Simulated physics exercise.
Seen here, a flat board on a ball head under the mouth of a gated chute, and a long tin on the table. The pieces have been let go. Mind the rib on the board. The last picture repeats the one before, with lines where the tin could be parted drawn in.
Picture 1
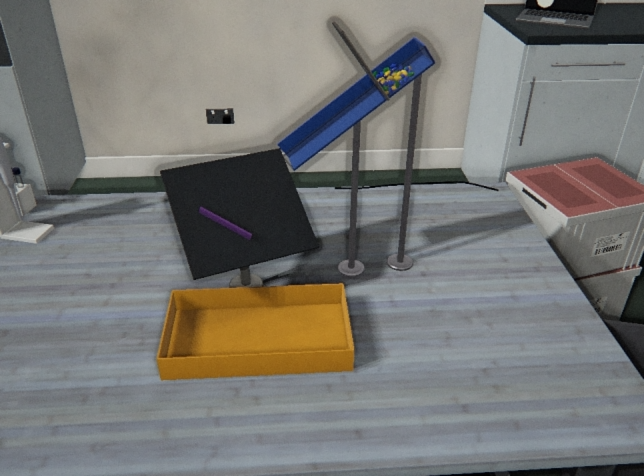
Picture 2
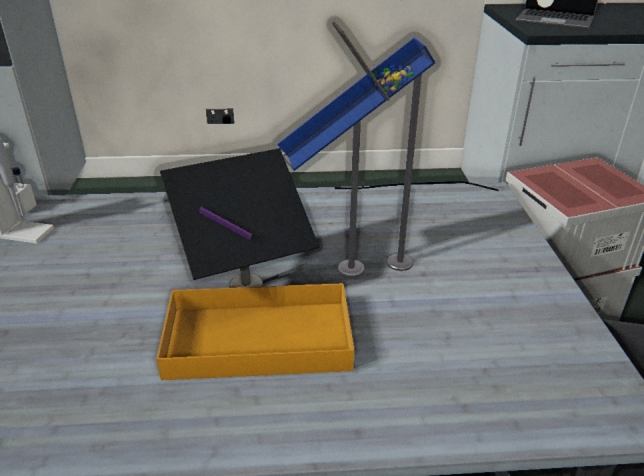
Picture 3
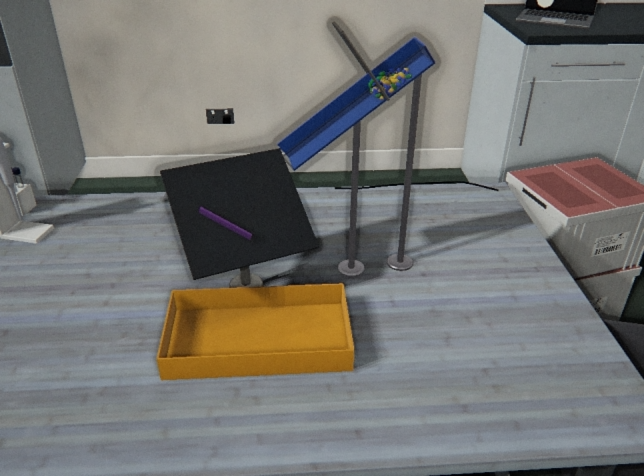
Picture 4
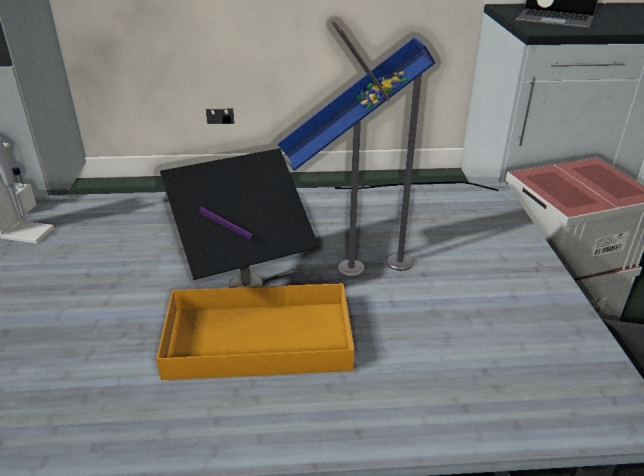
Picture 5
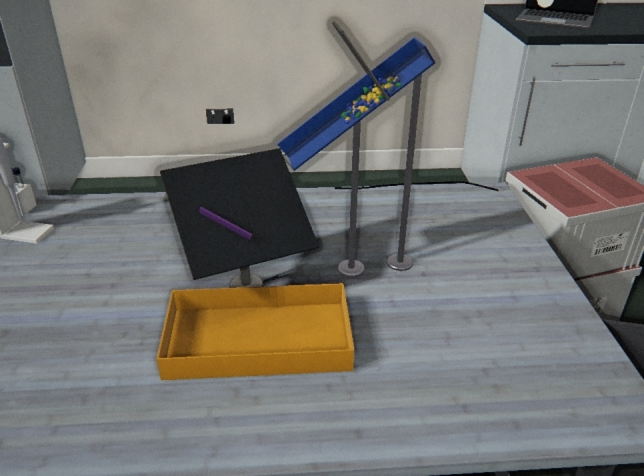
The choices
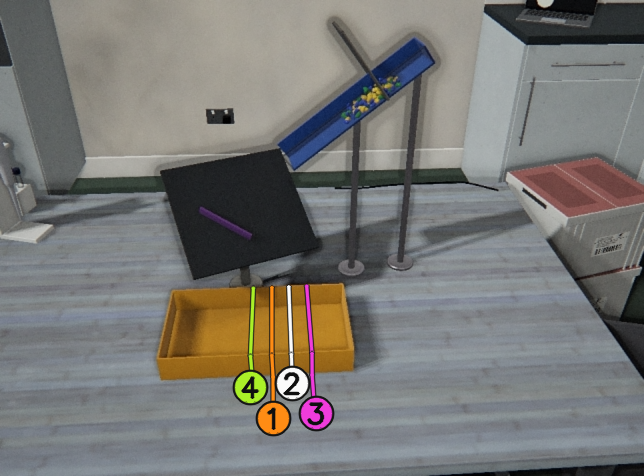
Small yellow and multicoloured pieces like jelly beans start bunched near the top of a sloping blue chute at upper centre, then slide a short way down to the left, spreading out slightly. Below the chute's lower end, a tilted black board with a purple rib stands behind an empty orange-yellow tin. The fixed view looks down across a grey wood-grain table in a room with pale cabinets, and all else stays still.
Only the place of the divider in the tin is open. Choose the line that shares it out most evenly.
Line 2.
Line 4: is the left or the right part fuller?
Right.
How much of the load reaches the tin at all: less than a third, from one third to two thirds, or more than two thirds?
It is more than two thirds.
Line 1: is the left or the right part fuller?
More lands on the right.
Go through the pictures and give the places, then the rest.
Load behind the gate (392, 80), jelly beans; lip of the chute (291, 164), sloping fairly steeply, in the first frame.
Middle of the board (240, 209), tilted fairly steeply; middle of its low edge (259, 262); of its high edge (222, 159), in the second frame.
Front corners of the tin (157, 359) and (353, 350), empty; front of the load (372, 90), in the third frame.
Middle of the load (379, 87); its front (363, 106), roughly a quarter of the way to the lip; rib from (200, 207) to (252, 235), in the fourth frame.
Middle of the load (370, 97); its front (346, 122), roughly a third of the way to the lip, in the fifth frame.
On the marked copy, line 1 crosses the front rim at (271, 354); line 2 crosses the front rim at (291, 353); line 3 crosses the front rim at (311, 352); line 4 crosses the front rim at (250, 355).
Choosing 1, of what is caught, about a tenth on the left of the divider, the larger part on the right.
Choosing 2, of what is caught, roughly two thirds on the left of the divider, roughly a third on the right.
Choosing 3, of what is caught, every piece on the left of the divider, not one piece on the right.
Choosing 4, of what is caught, just a few on the left of the divider, almost all on the right.
